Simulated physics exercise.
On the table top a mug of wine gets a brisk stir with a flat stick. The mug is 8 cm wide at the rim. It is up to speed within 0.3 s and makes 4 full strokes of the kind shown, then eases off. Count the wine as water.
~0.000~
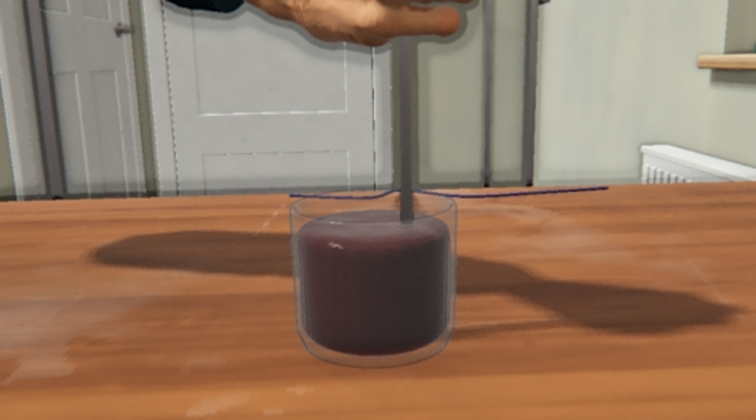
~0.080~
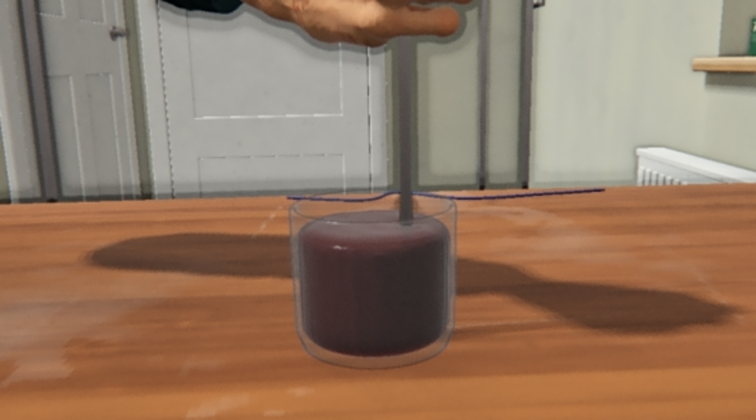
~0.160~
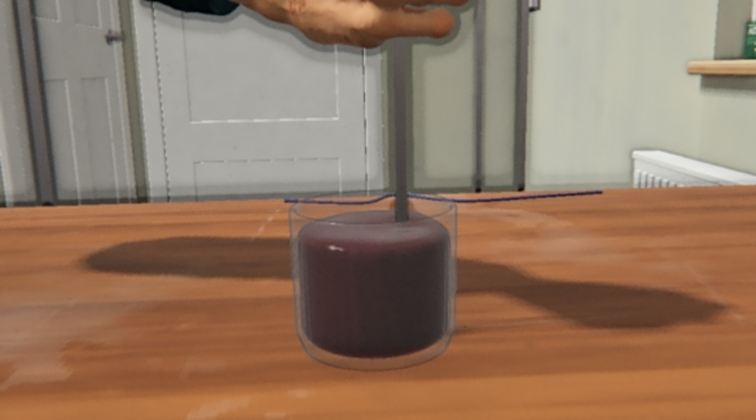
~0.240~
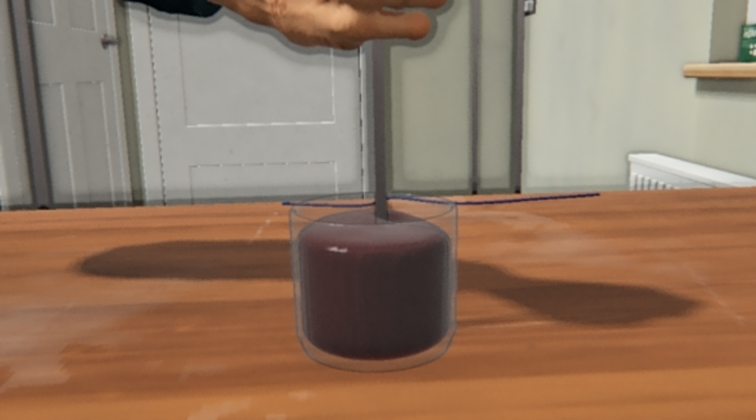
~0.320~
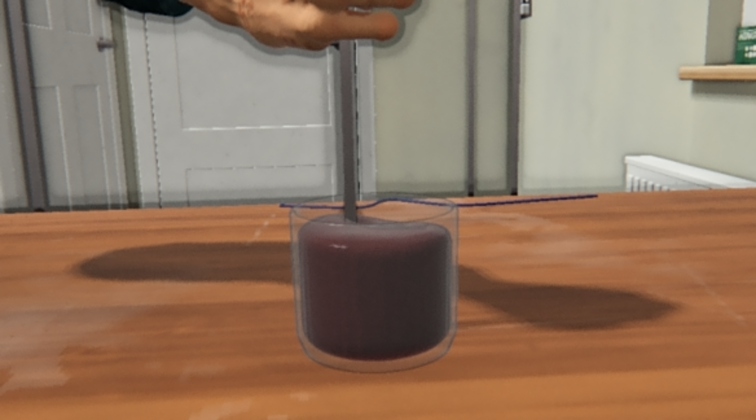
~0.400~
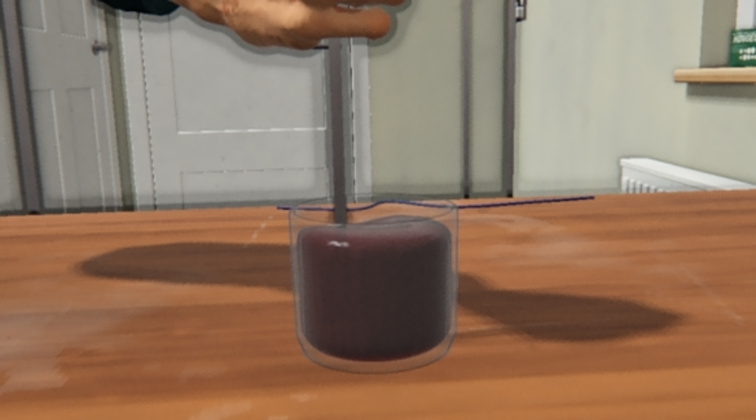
A hand above a clear mug of dark wine on a wooden table moving a flat grey stick from right to left.
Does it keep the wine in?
This mug keeps it all.
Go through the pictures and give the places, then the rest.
In the first picture, the stem is at (405, 86); surface from (297, 228) to (450, 225); the rim runs from (293, 211) to (453, 206).
In the second picture, the stem is at (405, 86); surface from (297, 230) to (448, 225).
In the third picture, the stem is at (400, 87); surface from (296, 231) to (450, 225).
In the fourth picture, the stem is at (379, 88); surface from (297, 232) to (450, 230).
In the fifth picture, the stem is at (347, 89); surface from (296, 228) to (449, 227).
In the sixth picture, the stem is at (336, 90); surface from (295, 230) to (450, 226).
Then, 0.85 s in, 0 ml is over the rim.
Then, 1.30 s in, 0 ml is over the rim.
Then, 1.76 s in, 0 ml is over the rim.
Then, 2.21 s in, 0 ml is over the rim.
Finally, 0 ml is over the rim.
